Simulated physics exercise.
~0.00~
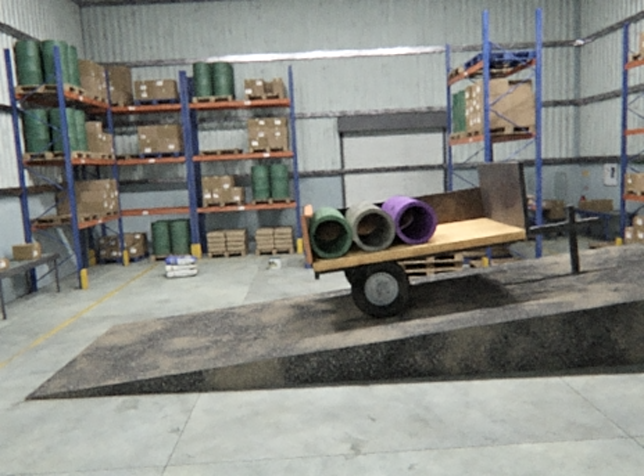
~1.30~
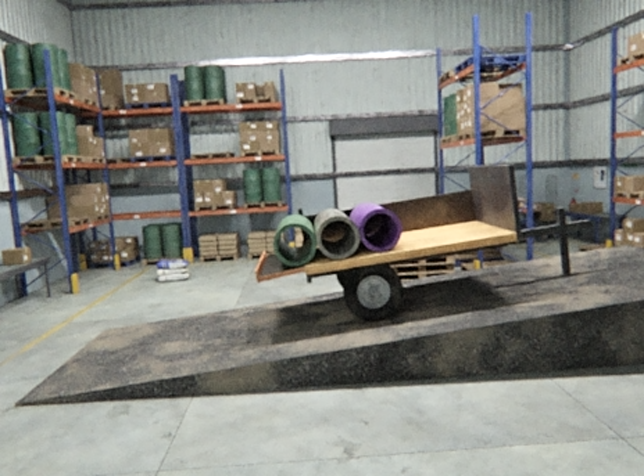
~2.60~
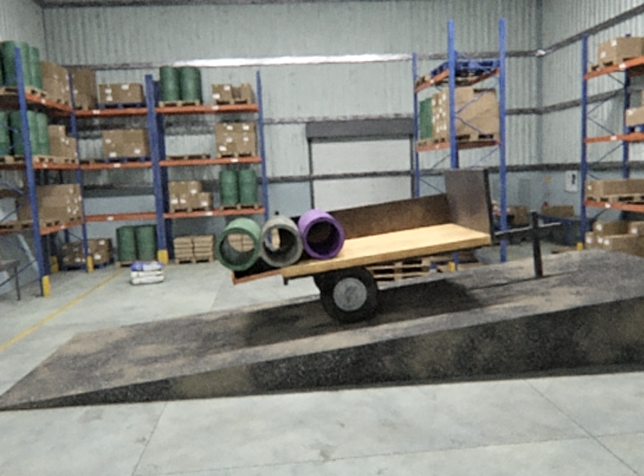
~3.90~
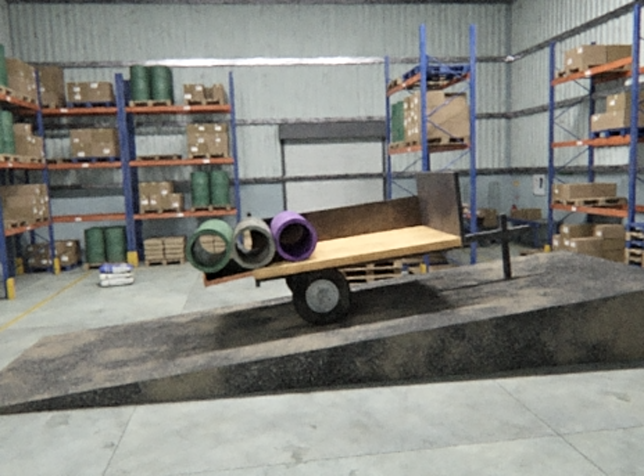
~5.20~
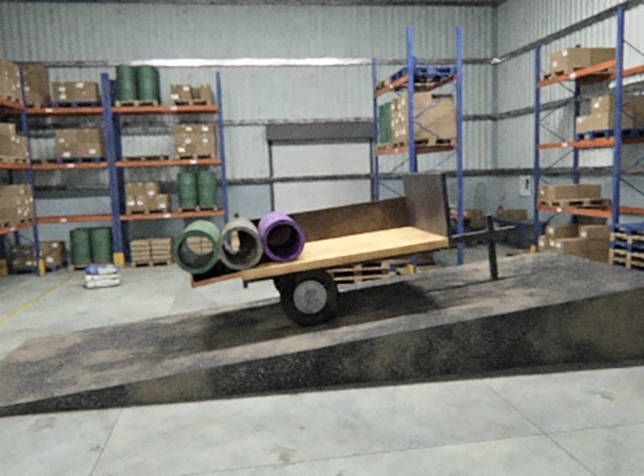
Three thick-walled hollow pipes, green, grey and purple from left to right, lie side by side on a flat wooden trailer bed. The trailer stands on a dark speckled ramp in a warehouse, seen from its open side, with blue and orange racks of boxes and green drums behind. The tailgate at the left drops and hangs sloping downward, and the pipes roll left toward it while the view pans slightly right. The green and grey pipes end over the lowered gate, bunched together, while the purple one stops against them, still on the bed. Nothing falls off.
